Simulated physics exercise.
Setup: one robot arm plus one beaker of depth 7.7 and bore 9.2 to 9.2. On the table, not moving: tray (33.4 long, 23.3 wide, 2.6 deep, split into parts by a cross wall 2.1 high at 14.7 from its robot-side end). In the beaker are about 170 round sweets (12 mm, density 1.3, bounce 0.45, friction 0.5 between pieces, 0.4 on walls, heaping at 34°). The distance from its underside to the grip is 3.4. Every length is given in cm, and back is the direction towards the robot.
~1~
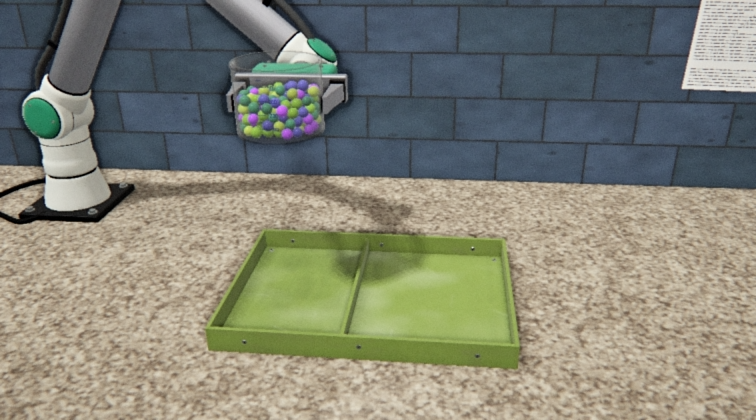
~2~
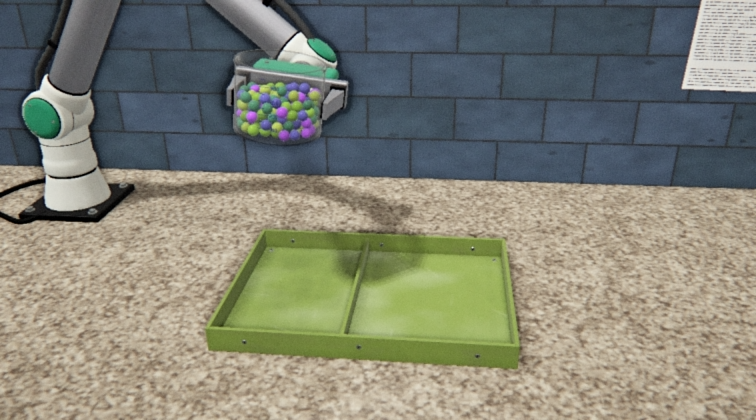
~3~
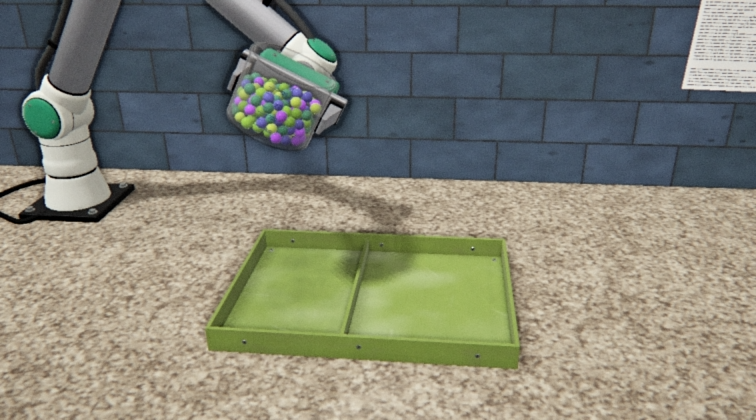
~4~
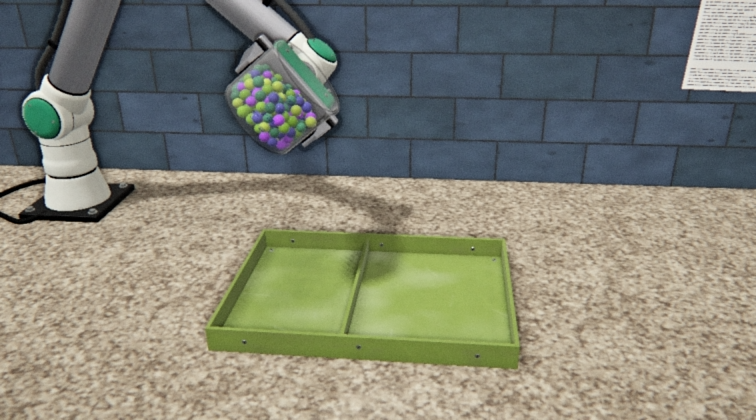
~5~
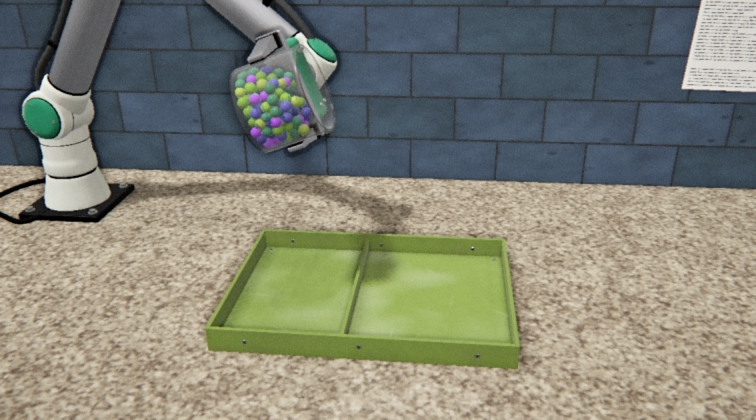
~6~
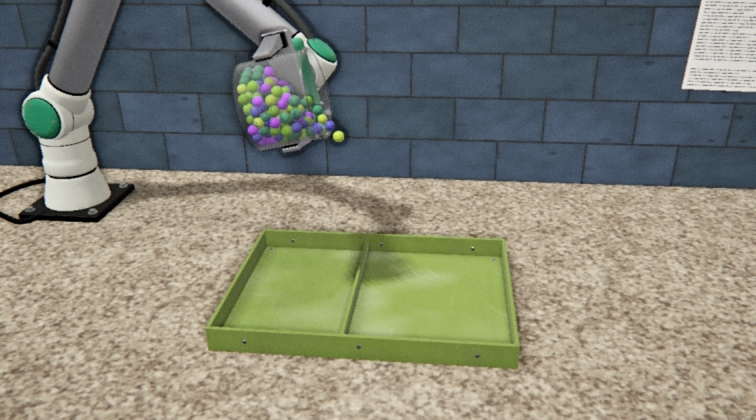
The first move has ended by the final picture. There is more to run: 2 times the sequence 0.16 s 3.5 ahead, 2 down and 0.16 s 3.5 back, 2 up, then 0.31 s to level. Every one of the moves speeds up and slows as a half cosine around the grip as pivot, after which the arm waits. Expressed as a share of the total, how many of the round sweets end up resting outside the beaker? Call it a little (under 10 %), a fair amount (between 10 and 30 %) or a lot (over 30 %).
A fair amount.
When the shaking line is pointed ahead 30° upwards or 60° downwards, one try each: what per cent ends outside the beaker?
First try some 45 %, second try some 5 %.
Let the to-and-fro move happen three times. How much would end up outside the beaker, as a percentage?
I'd expect close to 25 per cent then.
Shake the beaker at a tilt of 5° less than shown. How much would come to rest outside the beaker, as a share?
Estimate: Around 10 per cent.
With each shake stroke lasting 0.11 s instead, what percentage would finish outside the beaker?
Estimate for that case: 40 %.
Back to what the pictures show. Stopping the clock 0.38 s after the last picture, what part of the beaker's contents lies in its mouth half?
Some 35 percent is in that half.
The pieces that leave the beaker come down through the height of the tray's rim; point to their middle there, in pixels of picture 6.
Roughly at (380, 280).
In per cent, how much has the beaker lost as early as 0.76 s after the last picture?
20 %.
Then, 0.38 s after the last picture, tilted 77° forward, highest piece 26 above the table; 152 in the beaker, 8 in the far-side part, 9 in flight or on a rim.
Then, 0.76 s after the last picture, tilted 52° forward, highest piece 26 above the table; 137 in the beaker, 21 in the far-side part, 8 in the robot-side part, 3 in flight or on a rim.
Then, 1.15 s after the last picture, level, highest piece 28 above the table; 136 in the beaker, 23 in the far-side part, 10 in the robot-side part.
Then, 2.20 s after the last picture, level, highest piece 28 above the table; 136 in the beaker, 23 in the far-side part, 10 in the robot-side part.
Final count, 136 in the beaker, 23 in the far-side part, 10 in the robot-side part. That is 20 % outside the beaker.
